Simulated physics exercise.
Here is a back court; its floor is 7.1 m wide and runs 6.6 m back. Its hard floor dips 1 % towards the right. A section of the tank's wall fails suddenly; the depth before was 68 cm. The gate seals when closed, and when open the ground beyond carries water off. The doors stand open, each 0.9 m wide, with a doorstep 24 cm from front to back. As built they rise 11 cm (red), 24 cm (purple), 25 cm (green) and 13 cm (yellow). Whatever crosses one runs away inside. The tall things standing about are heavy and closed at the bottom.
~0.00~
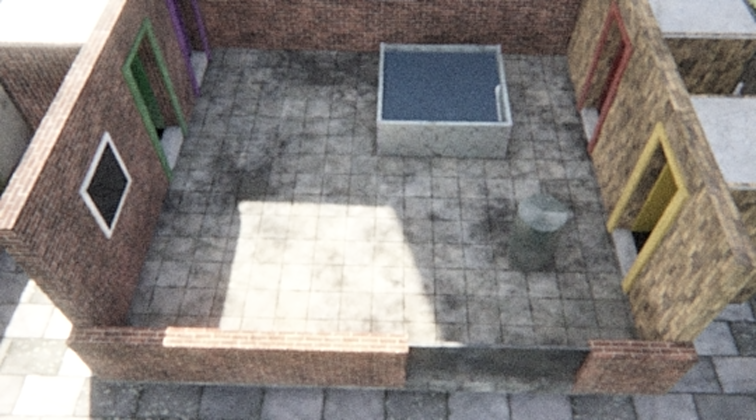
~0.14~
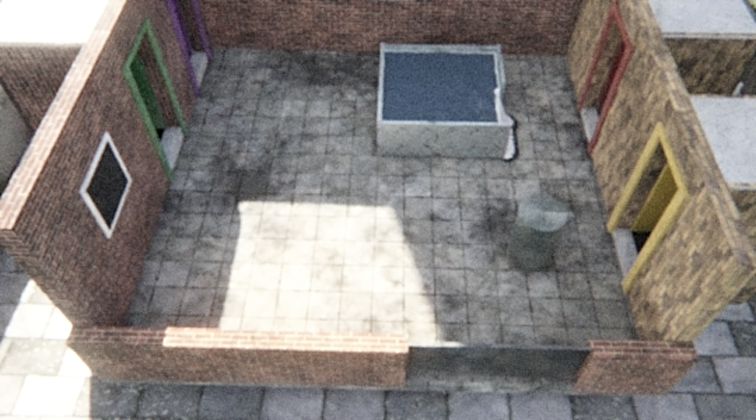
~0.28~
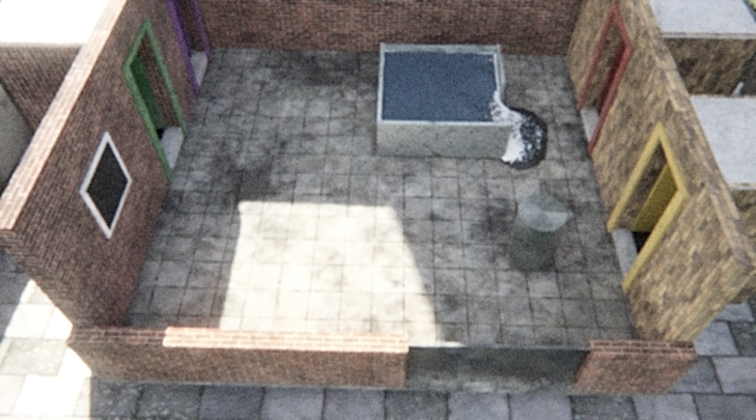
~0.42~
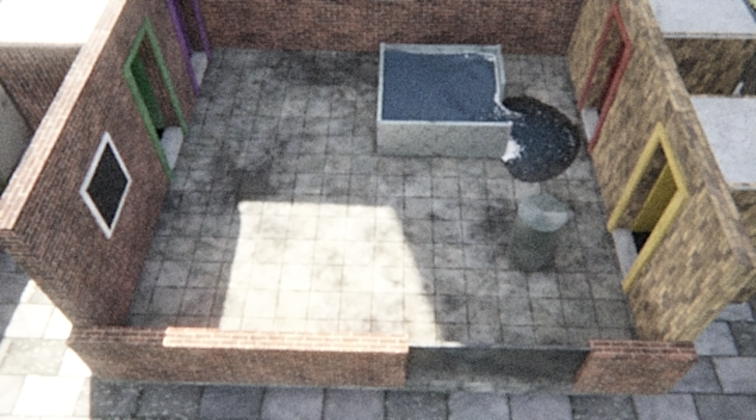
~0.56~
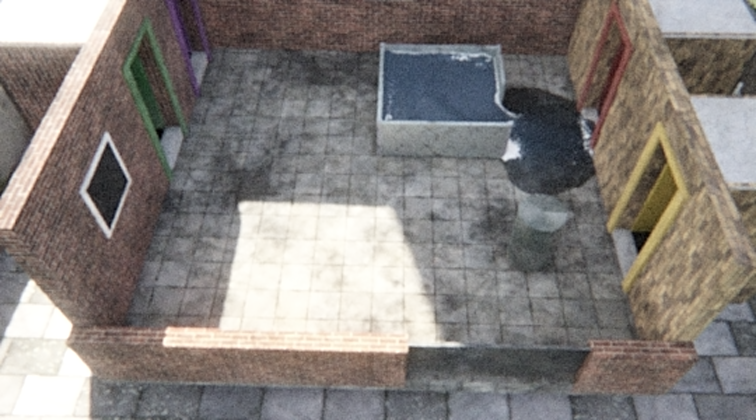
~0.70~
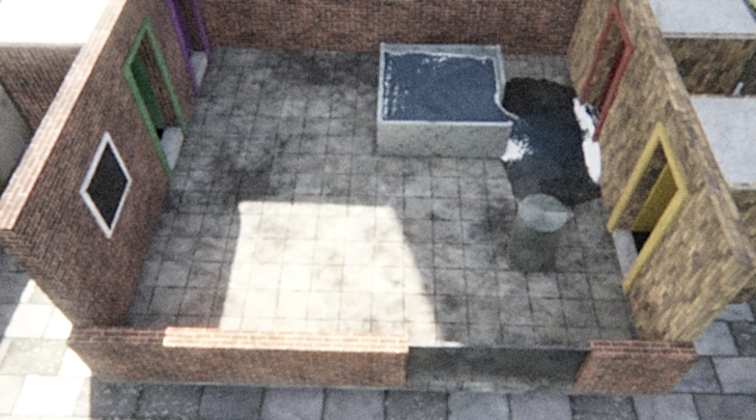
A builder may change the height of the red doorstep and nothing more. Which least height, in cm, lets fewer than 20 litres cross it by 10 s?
At least 37 cm or so.
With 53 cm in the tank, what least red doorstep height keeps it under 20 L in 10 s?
Some 28 cm.
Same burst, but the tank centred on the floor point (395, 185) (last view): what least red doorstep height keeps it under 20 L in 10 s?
About 9.0 cm.
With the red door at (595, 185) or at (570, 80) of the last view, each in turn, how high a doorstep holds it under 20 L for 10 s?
Roughly 28 and 18 cm.
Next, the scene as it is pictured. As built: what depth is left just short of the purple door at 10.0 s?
Some 4.0 cm.
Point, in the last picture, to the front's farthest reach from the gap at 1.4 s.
Near (622, 287).
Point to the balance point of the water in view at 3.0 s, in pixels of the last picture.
At about (493, 149).
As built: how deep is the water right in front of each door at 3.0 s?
In cm: Red 25, purple 0, green 0, yellow 10.
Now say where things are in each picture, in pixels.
The tank at (442, 86) is whole and still, 68 cm deep; the red door at (601, 86) is dry, in the first picture.
Water pours out at (500, 126) and has run 0.3 m, to (514, 123); about 6 cm deep outside, 68 cm at the back, in the second picture.
The front is at (543, 136), 0.8 m from the gap at (500, 127); 0.8 m2 of floor is wet, 68 cm left at the back, in the third picture.
The front is at (575, 144), 1.3 m from the gap at (500, 128); 1.9 m2 of floor is wet, 68 cm left at the back, in the fourth picture.
The front is at (598, 142), 1.7 m from the gap at (500, 127); 3.1 m2 of floor is wet, 66 cm left at the back, in the fifth picture.
Water pours out at (500, 127) and has run 1.8 m, to (605, 142); about 6 cm deep outside, 57 cm at the back; water is at the red door at (601, 86), in the sixth picture.
After 1.4 s water covers 10 % of the floor, deepest (43 cm) near (587, 152); 16 cm at the red door, 120 litres in over its 11 cm doorstep.
After 3.0 s water covers 25 % of the floor, deepest (27 cm) near (587, 152); 25 cm at the red door, 387 litres in over its 11 cm doorstep.
After 10.0 s water covers 95 % of the floor, deepest (11 cm) near (587, 152); 10 cm at the red door, 565 litres in over its 11 cm doorstep.
At the red door as built, the water arrived by 0.6 s and peaked near 31 cm at 2.2 s.
Run again over the same 10 s with other heights there, 67 litres in over 30.5 cm, 5 litres over 41 cm. The limit of 20 litres is kept from about 37 cm up.
